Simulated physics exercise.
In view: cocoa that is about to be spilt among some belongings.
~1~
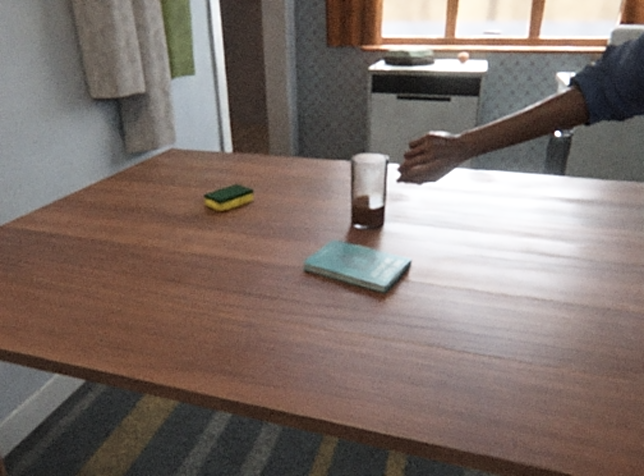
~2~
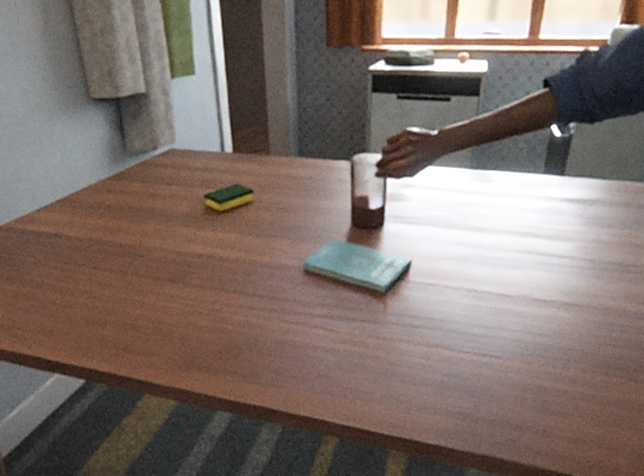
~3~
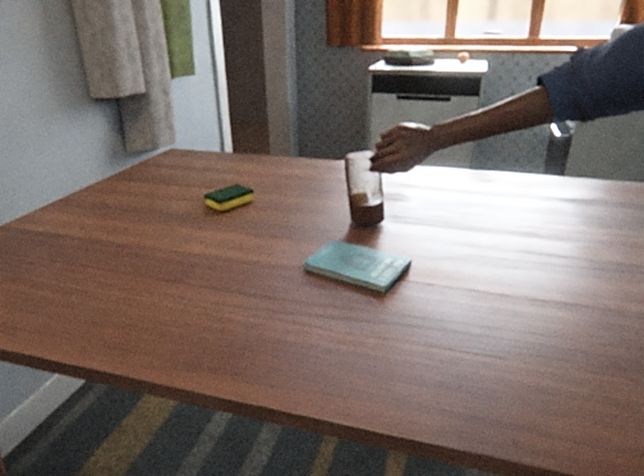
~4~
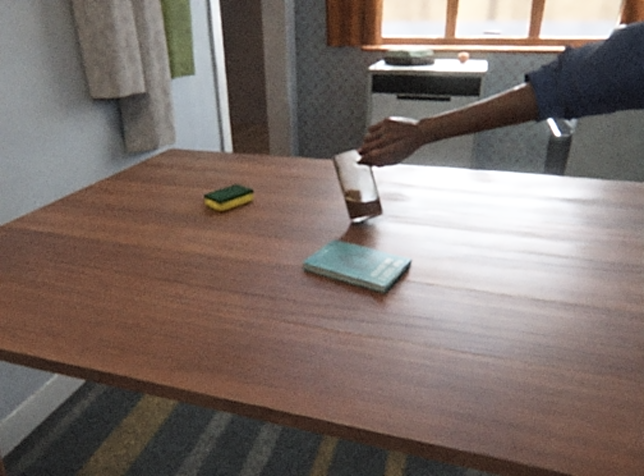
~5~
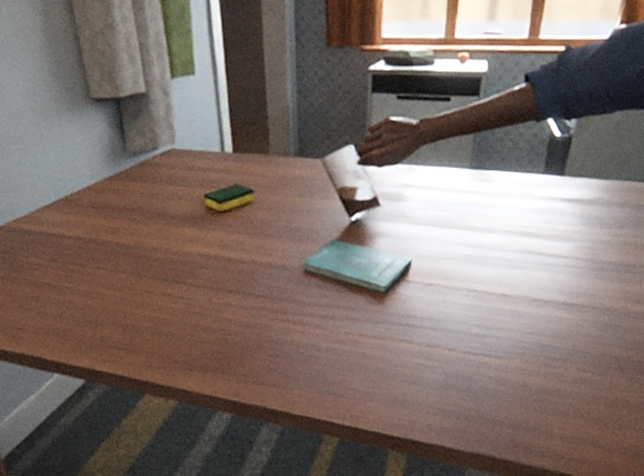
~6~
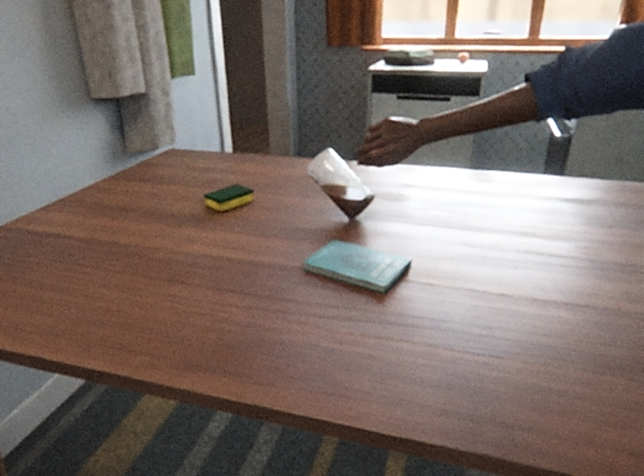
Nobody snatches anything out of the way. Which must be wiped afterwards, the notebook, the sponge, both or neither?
Notebook comes out dry, sponge becomes wet.
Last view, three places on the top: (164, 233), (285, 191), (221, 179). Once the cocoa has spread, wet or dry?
In the order listed they come out never touched, caught by it, caught by it.
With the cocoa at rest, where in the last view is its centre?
About (236, 181).
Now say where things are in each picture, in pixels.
In the first frame, it stands upright; tall glass (369, 190) about a third full; notebook (357, 261); sponge (229, 192).
In the second frame, pushed off balance; tall glass about a third full, surface at (368, 202).
In the third frame, pushed off balance; tall glass (365, 187) about a third full; sponge (229, 192).
In the fourth frame, pushed off balance; tall glass (358, 183) tipped 20°; notebook (357, 261).
In the fifth frame, it is falling; tall glass (351, 182) tipped 35°.
In the sixth frame, it is falling; tall glass (340, 183) tipped 55°; notebook (357, 261); sponge (229, 192).
Shortly, the puddle covers about as much as a plate; the notebook is still dry; the sponge is soaking at its edge.
Then, the puddle covers about as much as a tray; the notebook is still dry; the sponge is soaking at its edge.
At the finish, the puddle covers about as much as a tray; the notebook is still dry; the sponge is soaking at its edge.
